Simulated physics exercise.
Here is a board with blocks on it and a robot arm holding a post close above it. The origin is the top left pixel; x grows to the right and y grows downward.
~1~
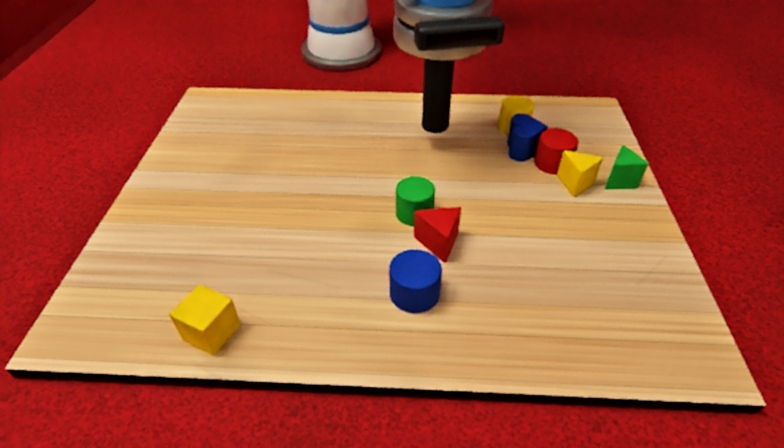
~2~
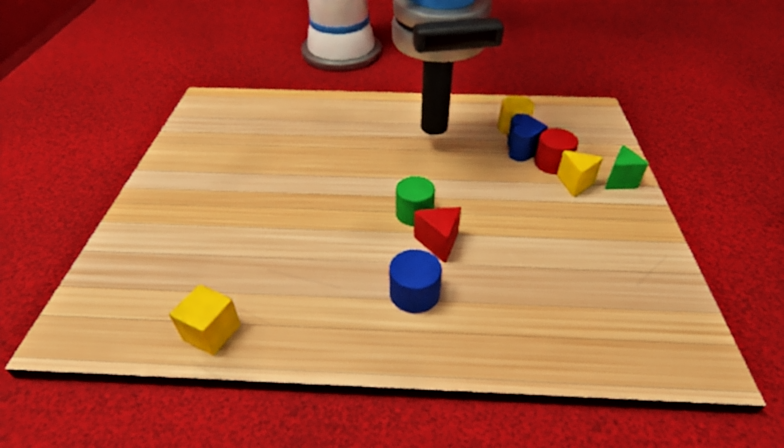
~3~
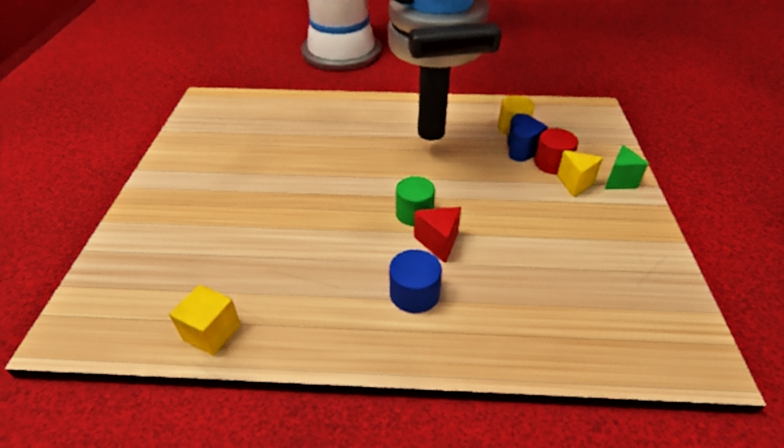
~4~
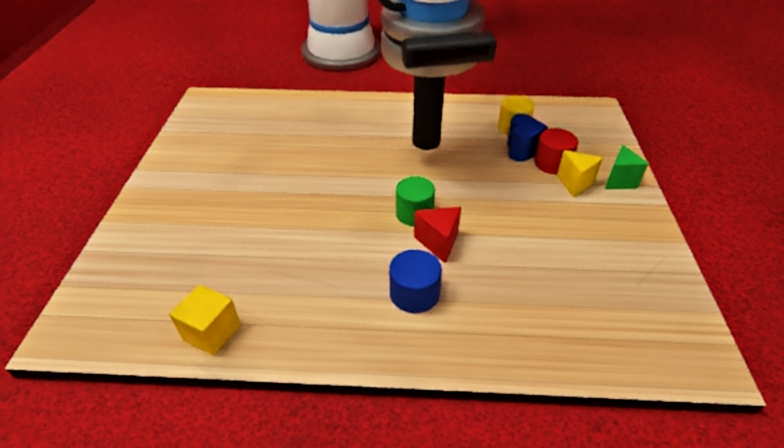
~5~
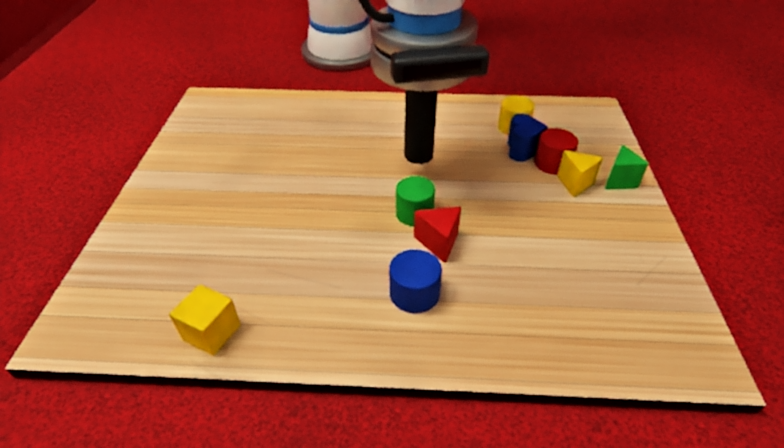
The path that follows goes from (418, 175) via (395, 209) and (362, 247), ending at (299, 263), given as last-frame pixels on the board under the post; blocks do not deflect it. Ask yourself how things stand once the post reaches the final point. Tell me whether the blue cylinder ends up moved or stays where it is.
My prediction: It remains in place.
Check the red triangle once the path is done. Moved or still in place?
That block moves.
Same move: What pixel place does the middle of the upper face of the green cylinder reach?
If I read the scene right, the answer is (409, 222).
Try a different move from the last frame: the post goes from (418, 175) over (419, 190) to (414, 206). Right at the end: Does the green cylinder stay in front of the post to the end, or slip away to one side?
The green cylinder won't leave the front of the post.
The first path, step by step. One third of the way, post at (395, 190); green cylinder at (414, 204); red triangle at (444, 222), turned 20° anticlockwise.
Two thirds of the way, post at (359, 228); green cylinder at (409, 222); red triangle at (450, 227), turned 45° anticlockwise.
At the end, post at (295, 243); green cylinder at (409, 222); blue cylinder still; red triangle at (450, 227), turned 45° anticlockwise.
